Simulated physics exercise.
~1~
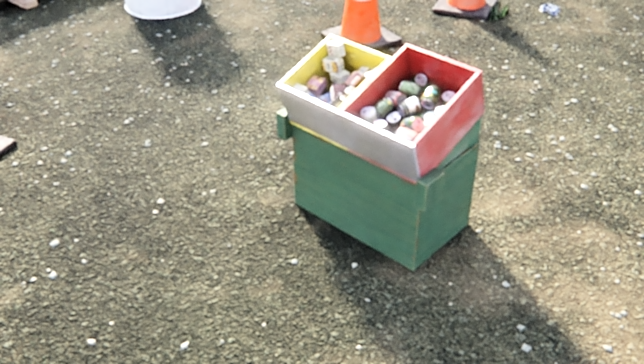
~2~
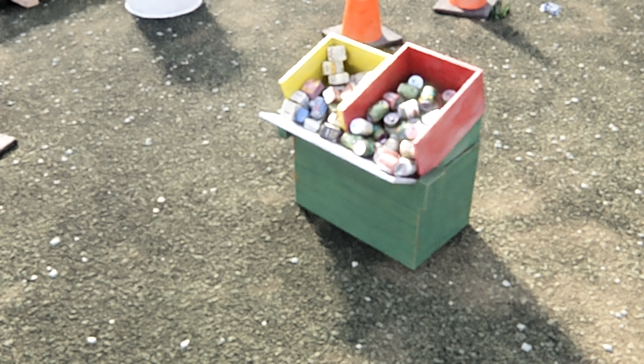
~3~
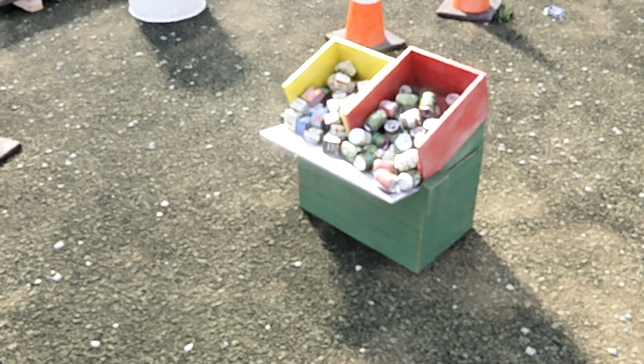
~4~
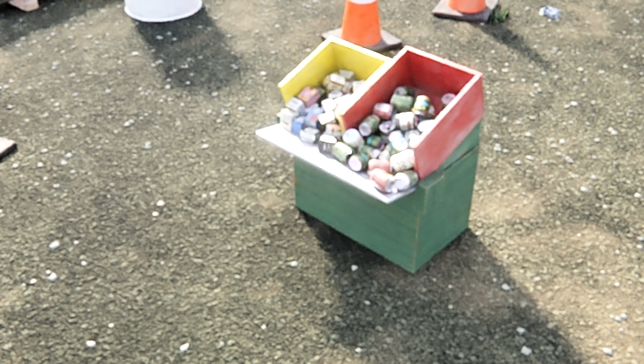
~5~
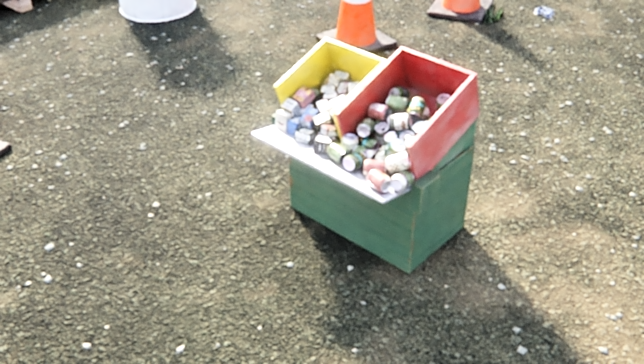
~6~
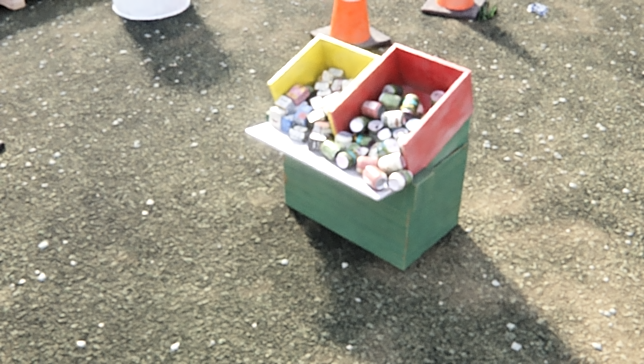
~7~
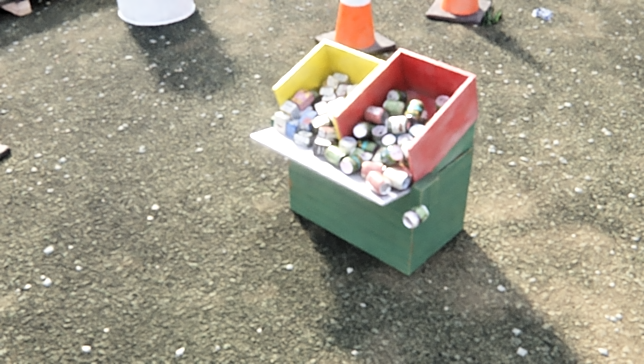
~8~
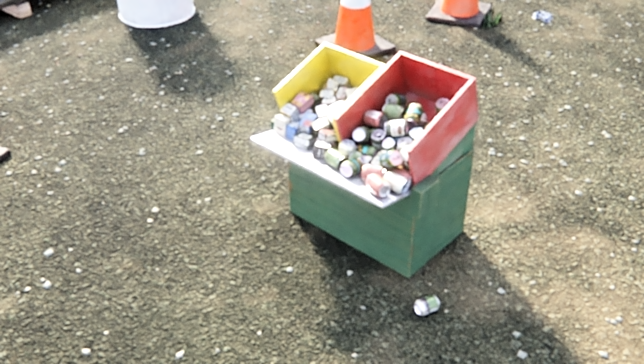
On rough, pebble-flecked ground in sunlight, seen from above by a slightly swaying camera, a green box holds two open-topped chutes side by side, yellow on the left and red on the right. Orange cones and a white tub stand behind. A pale flap closing their front drops outward, and the small cartons in the yellow chute and mini cans in the red one slide down onto it. The heap settles and stays put for a while. Then one can tumbles off the flap's right end, falls past the green box and lands on the ground in front, the rest remaining piled above.
